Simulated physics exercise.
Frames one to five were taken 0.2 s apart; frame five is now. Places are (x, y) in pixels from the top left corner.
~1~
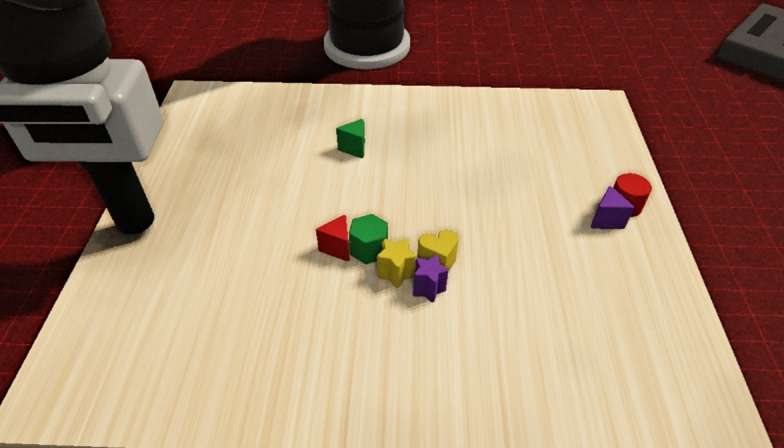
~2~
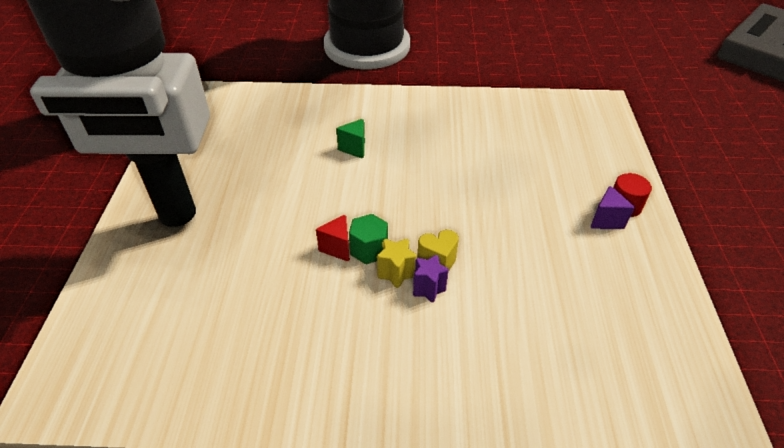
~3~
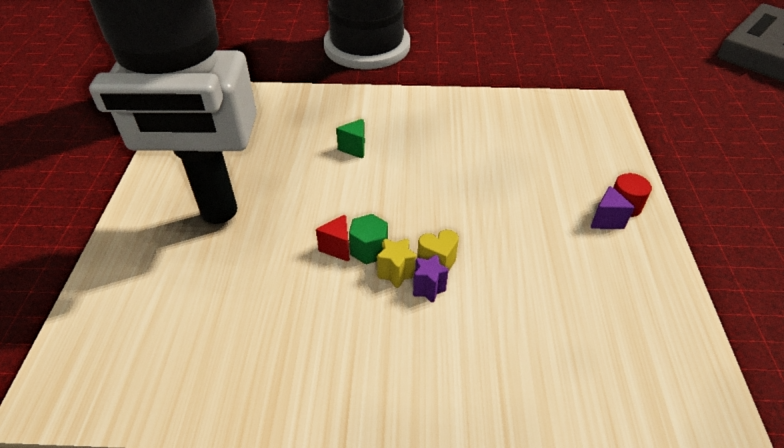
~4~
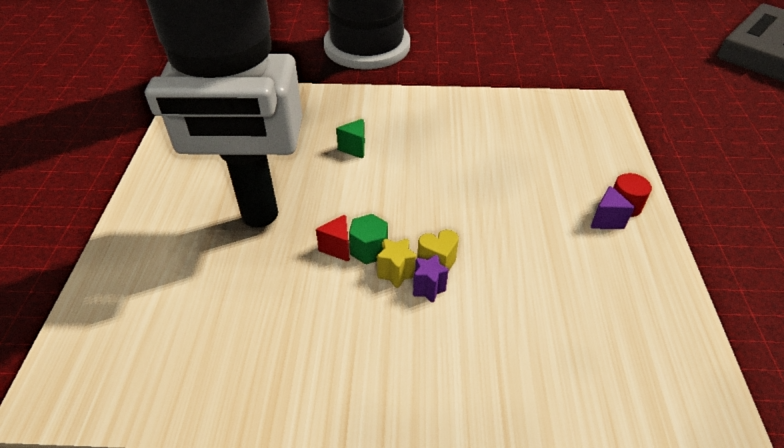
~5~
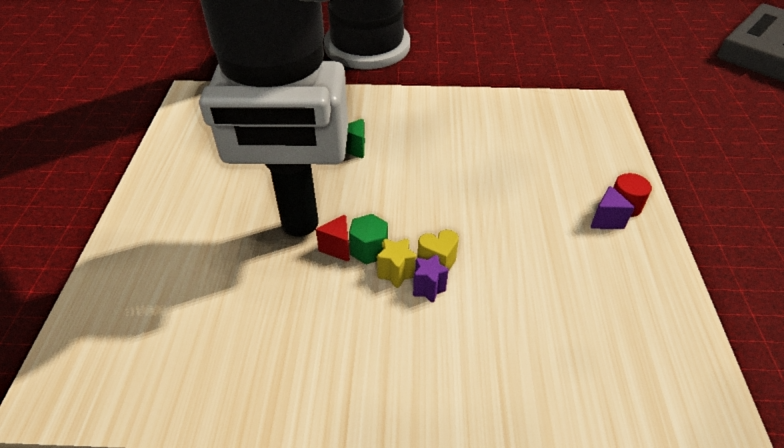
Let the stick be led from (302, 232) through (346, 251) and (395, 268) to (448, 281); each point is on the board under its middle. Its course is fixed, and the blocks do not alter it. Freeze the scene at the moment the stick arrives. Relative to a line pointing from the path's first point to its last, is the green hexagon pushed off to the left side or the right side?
It heads left.
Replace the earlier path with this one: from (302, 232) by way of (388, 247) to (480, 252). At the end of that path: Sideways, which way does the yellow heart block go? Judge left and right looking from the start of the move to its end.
It moves over to the right.
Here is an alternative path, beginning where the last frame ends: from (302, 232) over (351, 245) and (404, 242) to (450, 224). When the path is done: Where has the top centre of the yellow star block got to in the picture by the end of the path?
Its top middle: (418, 257).
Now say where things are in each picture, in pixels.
The first frame shows tip of the stick (136, 221), middles of tops, red triangular piece (336, 227), green hexagon (368, 227), yellow star block (397, 250), purple star block (430, 267), yellow heart block (440, 241).
The second frame shows stick (178, 214), nothing pushed.
The third frame shows stick (219, 211), nothing pushed.
The fourth frame shows stick (260, 215), nothing pushed.
The fifth frame shows stick (300, 224), red triangular piece (336, 227), green hexagon (368, 227), yellow star block (397, 250), purple star block (430, 267), yellow heart block (440, 241).
The first path, step by step. One third of the way, stick (345, 243); red triangular piece (355, 251); green hexagon (384, 228), turned 30° anticlockwise; yellow star block (404, 253), turned 25° clockwise; purple star block (433, 271), turned 15° anticlockwise.
Two thirds of the way, stick (396, 260); red triangular piece (371, 266), turned 55° clockwise; green hexagon (420, 224), turned 70° anticlockwise; yellow star block (430, 261), turned 75° clockwise; purple star block (443, 284), turned 30° anticlockwise; yellow heart block (461, 242), turned 30° anticlockwise.
At the end, stick (449, 273); red triangular piece (371, 266), turned 55° clockwise; green hexagon (423, 223), turned 75° anticlockwise; yellow star block (481, 277), turned 95° clockwise; purple star block (461, 301), turned 45° clockwise; yellow heart block (479, 240), turned 80° anticlockwise.
